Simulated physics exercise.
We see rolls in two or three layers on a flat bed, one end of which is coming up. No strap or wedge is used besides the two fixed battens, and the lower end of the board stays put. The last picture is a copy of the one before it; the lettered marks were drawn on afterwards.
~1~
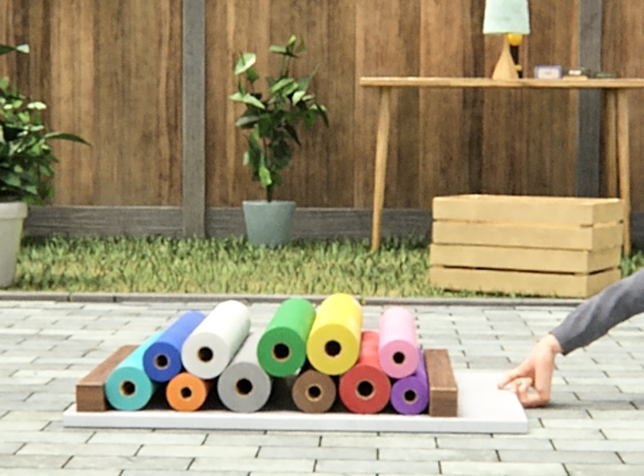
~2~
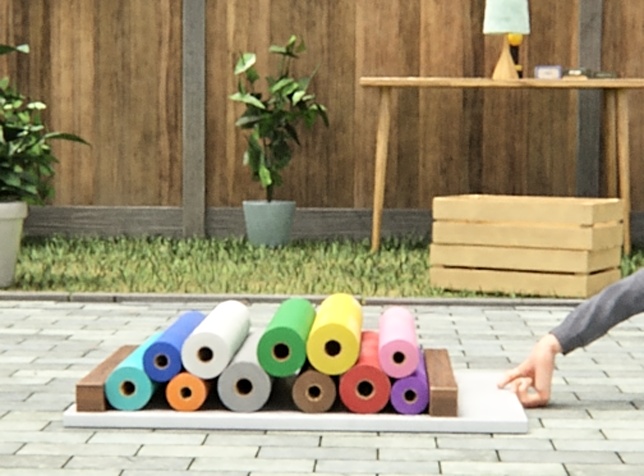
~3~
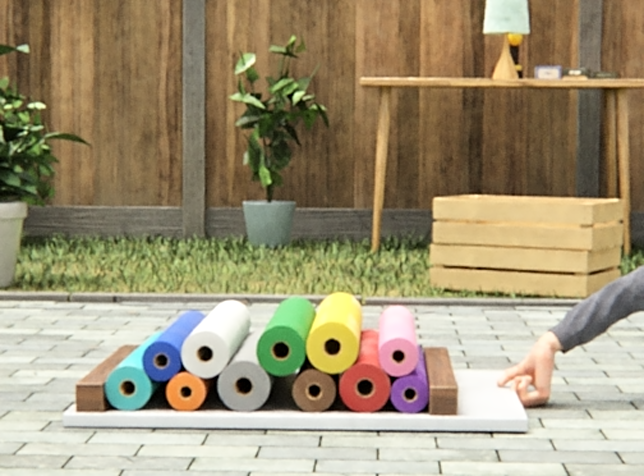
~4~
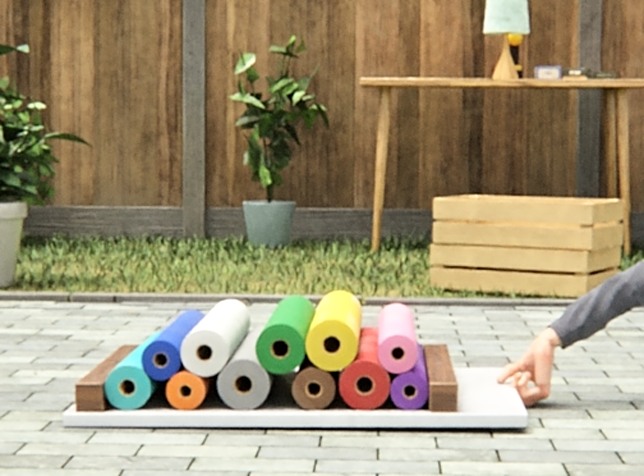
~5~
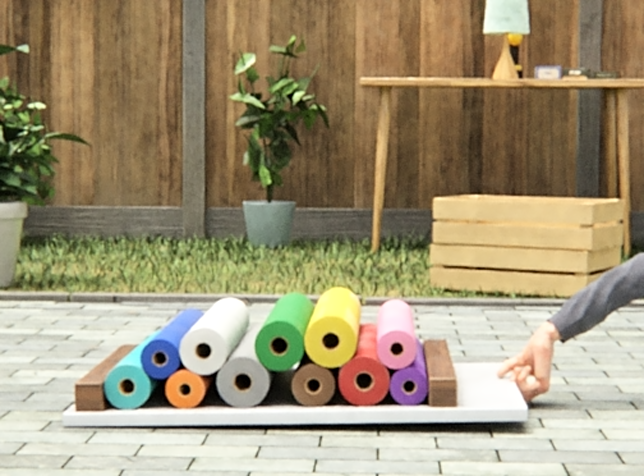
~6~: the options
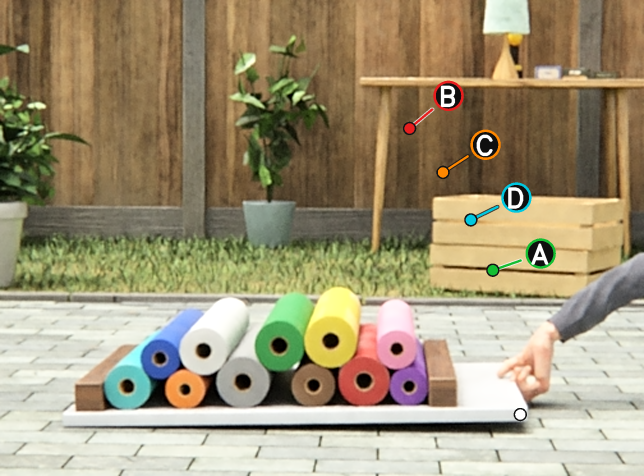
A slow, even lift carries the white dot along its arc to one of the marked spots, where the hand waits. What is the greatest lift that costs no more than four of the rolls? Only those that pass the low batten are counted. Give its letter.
Up to B.
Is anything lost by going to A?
At A: Yes.
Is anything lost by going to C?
At C: Yes.
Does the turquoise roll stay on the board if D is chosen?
Yes.
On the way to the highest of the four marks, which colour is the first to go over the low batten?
It is the blue one.
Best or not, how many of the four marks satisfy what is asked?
Four of the four.
On the marked copy, A at (493, 270); B at (409, 128); C at (443, 172); D at (471, 220); the white dot at (520, 415).
With B. Early on, board at 21°.
Further on, board at 40°.
At the end, board at 40°, four over the low batten (white, yellow, green, blue).
As for the rest, A three over the low batten (white, green, blue); C four over the low batten (white, yellow, green, blue); D four over the low batten (white, yellow, green, blue).
